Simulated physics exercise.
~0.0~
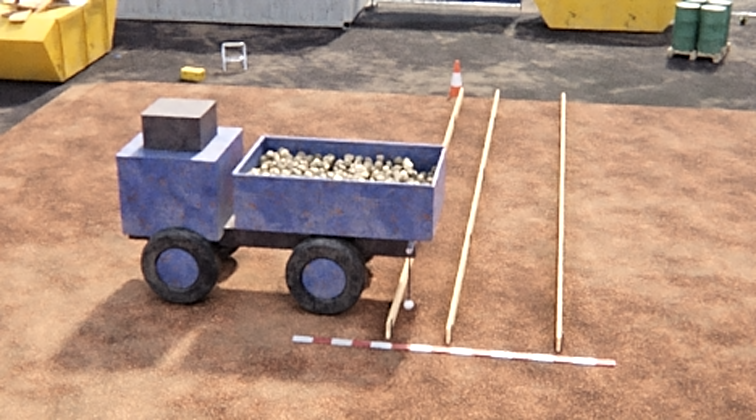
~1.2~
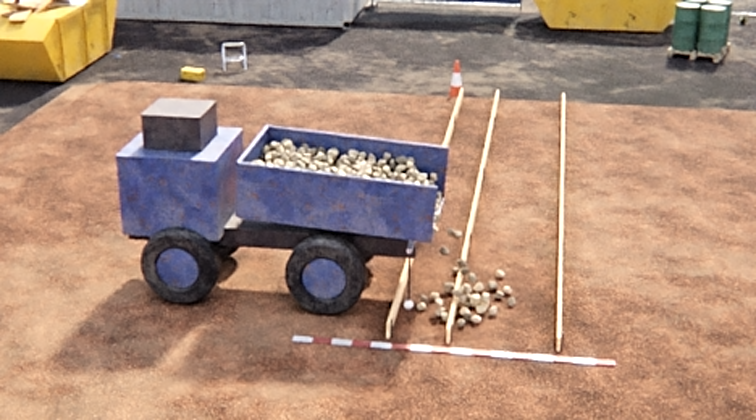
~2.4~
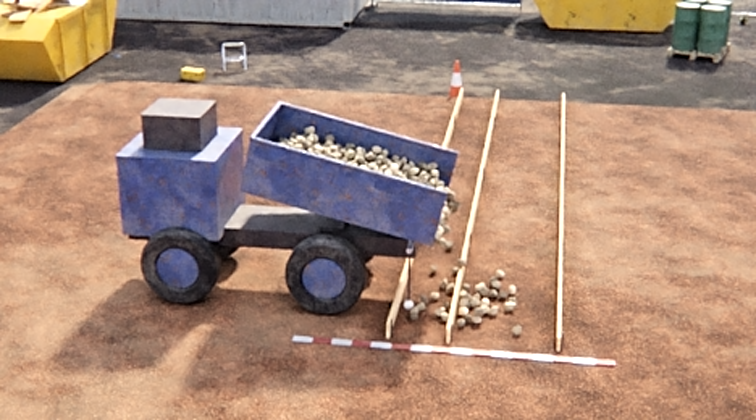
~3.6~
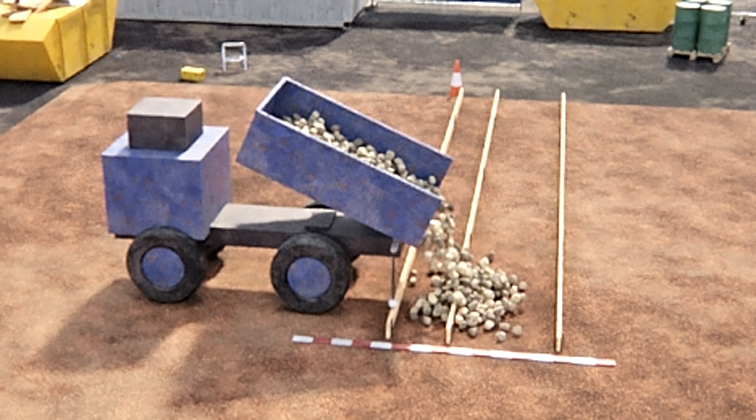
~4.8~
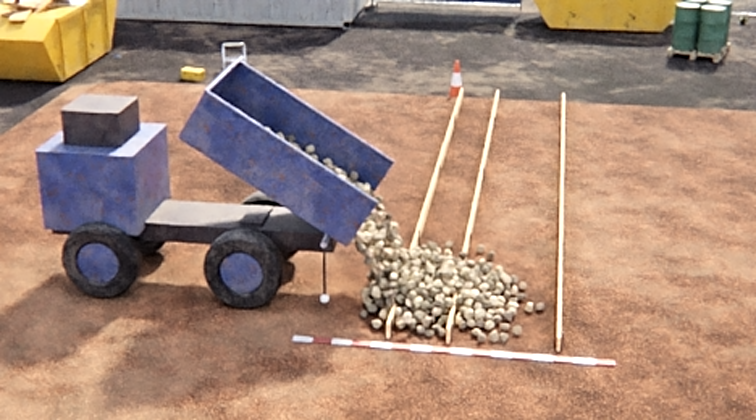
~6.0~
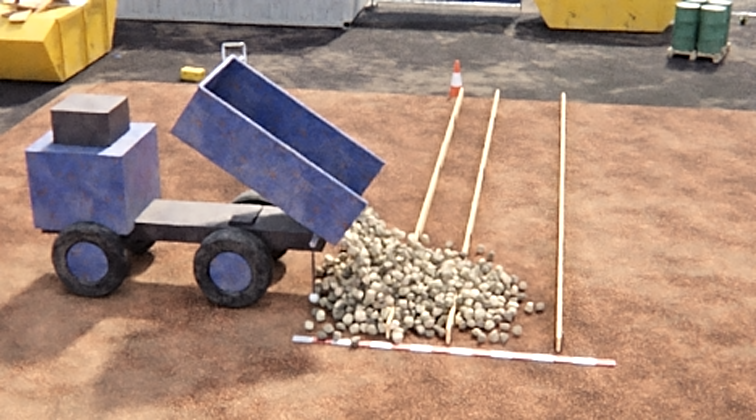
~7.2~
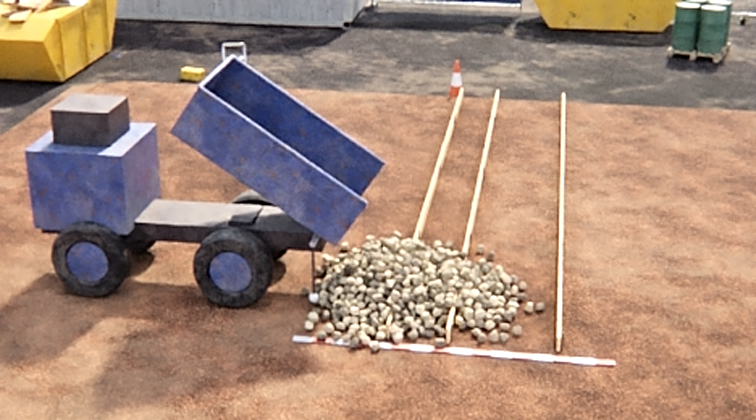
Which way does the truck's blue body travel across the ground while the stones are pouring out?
The blue body travels to the left, along with the rest of the truck.
